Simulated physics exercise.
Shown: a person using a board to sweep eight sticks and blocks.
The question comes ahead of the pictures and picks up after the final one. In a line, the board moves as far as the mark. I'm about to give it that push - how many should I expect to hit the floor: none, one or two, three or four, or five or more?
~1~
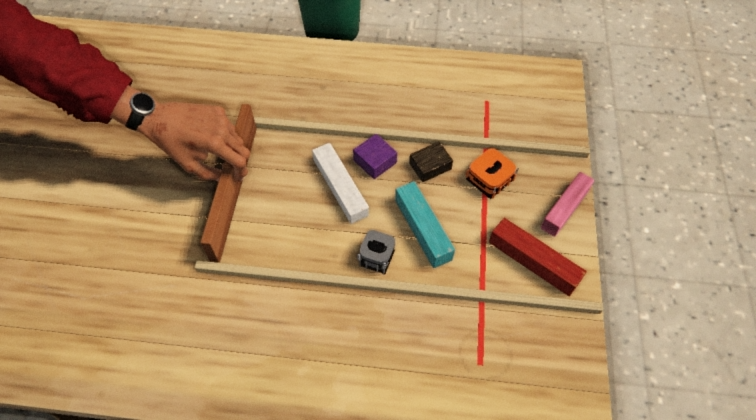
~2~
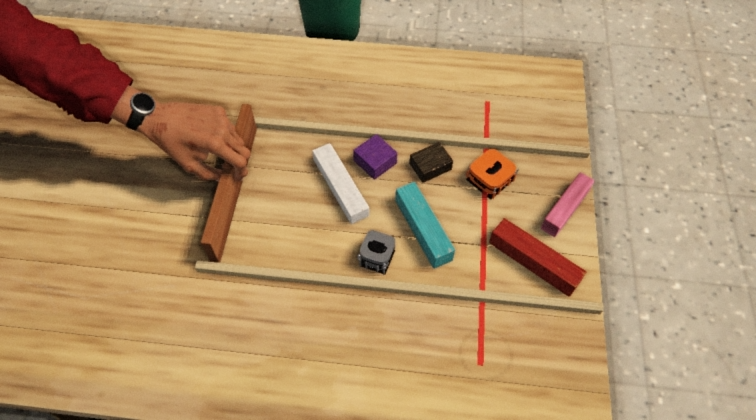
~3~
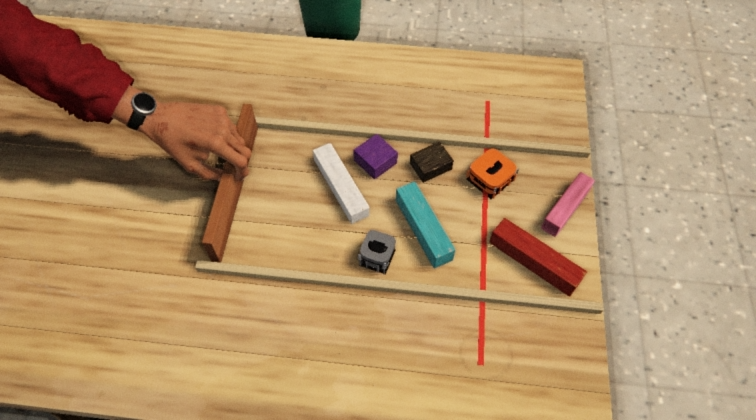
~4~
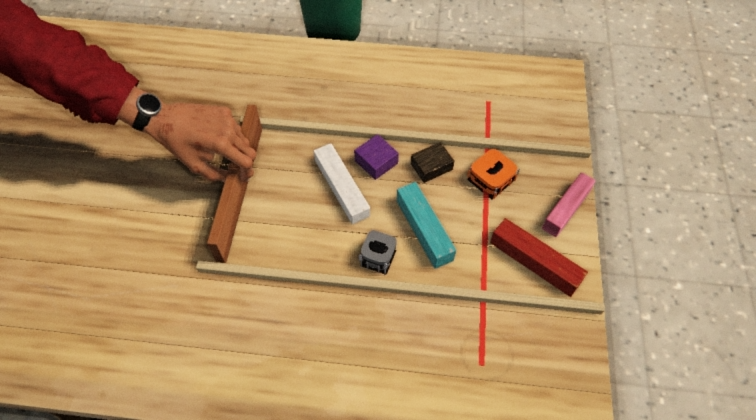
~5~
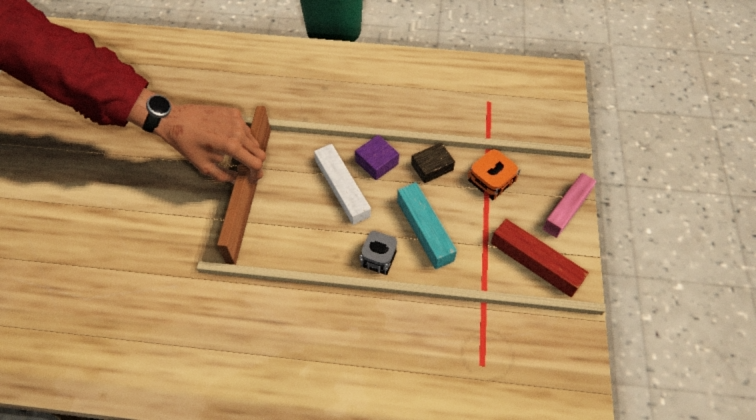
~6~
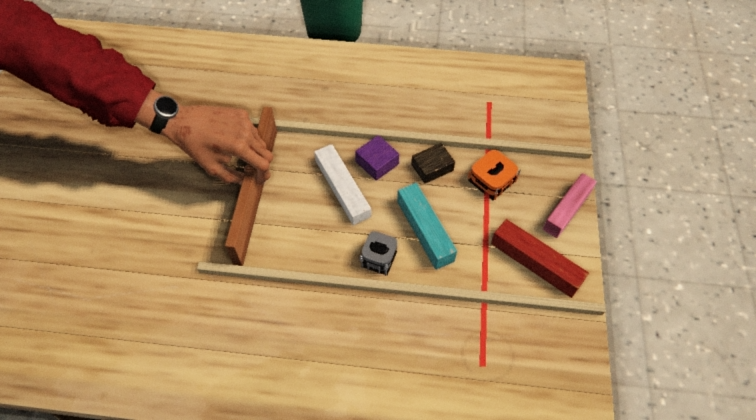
Expect none.
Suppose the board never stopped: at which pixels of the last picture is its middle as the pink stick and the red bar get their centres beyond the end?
Middle approx. at (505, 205), then approx. at (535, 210).
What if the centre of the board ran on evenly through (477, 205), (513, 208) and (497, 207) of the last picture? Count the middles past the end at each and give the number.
Taking the three positions in turn, the counts come to 0, 1 and 0.
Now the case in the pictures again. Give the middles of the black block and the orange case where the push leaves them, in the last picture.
Going in order, first (557, 166) and next (548, 192).
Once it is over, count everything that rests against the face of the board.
2.
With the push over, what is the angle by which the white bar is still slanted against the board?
Close to 0°.
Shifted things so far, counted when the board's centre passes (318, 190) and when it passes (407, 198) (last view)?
The count is 1 at the first point and 6 at the second.
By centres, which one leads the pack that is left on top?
The pink stick finishes closest.
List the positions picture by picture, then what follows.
In the first picture, pink stick (568, 204); red bar (536, 256); orange case (491, 174); board (231, 180); tape (484, 216).
In the second picture, red bar (536, 257); board (232, 180).
In the third picture, orange case (492, 174); turquoise bar (424, 224).
In the fourth picture, pink stick (569, 204); purple block (376, 157).
In the fifth picture, red bar (538, 257); grey case (379, 253).
In the sixth picture, pink stick (570, 205); red bar (538, 258); orange case (494, 175); board (254, 183); tape (486, 217).
Early on, none off yet; pink stick at rest near (570, 205); red bar at rest near (538, 258); orange case at rest near (494, 175).
A while later, none off yet; pink stick at rest near (570, 205); red bar at rest near (538, 258); orange case travelled a little near (512, 184).
Finally, the number that fall off is zero.
